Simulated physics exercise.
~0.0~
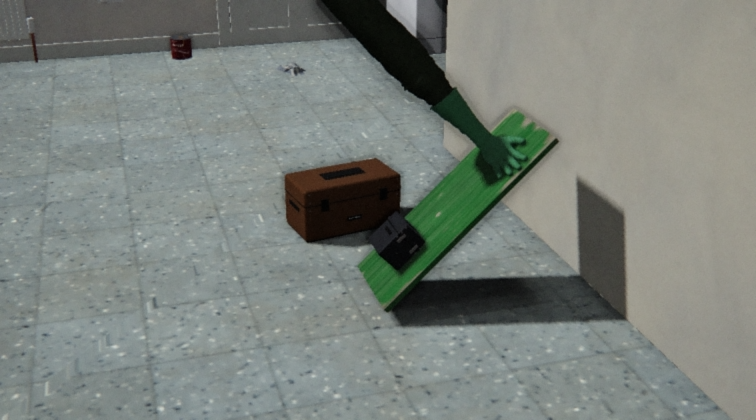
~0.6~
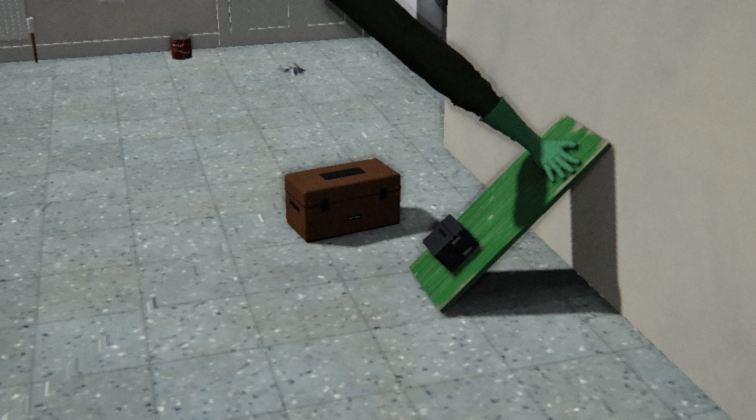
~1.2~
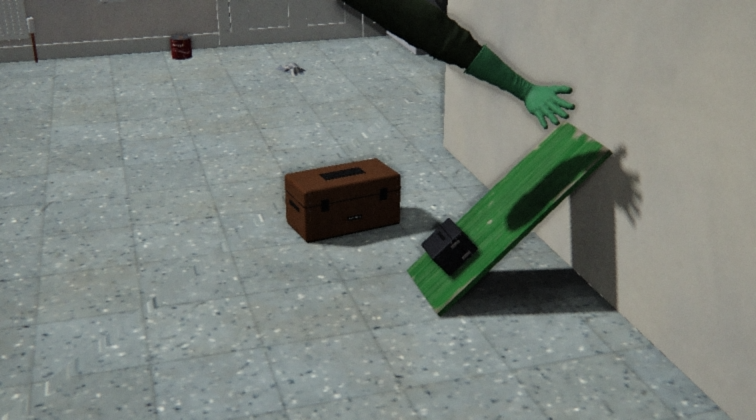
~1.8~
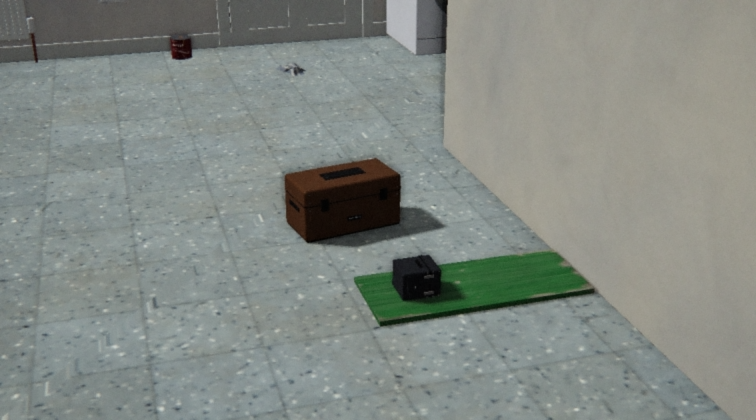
A green-gloved hand on a dark-sleeved arm reaches in from the top and holds a tilted green board, in a view looking down on a speckled tile floor beside a bare, pale wall at right. A small black case rests on the board's lower part, and a brown toolbox stands to its left near the middle. The hand moves the board to the right until it leans against the wall, then lets go and draws back. The board slips out and ends up lying flat on the floor, the black case still on it, while the toolbox stays put.
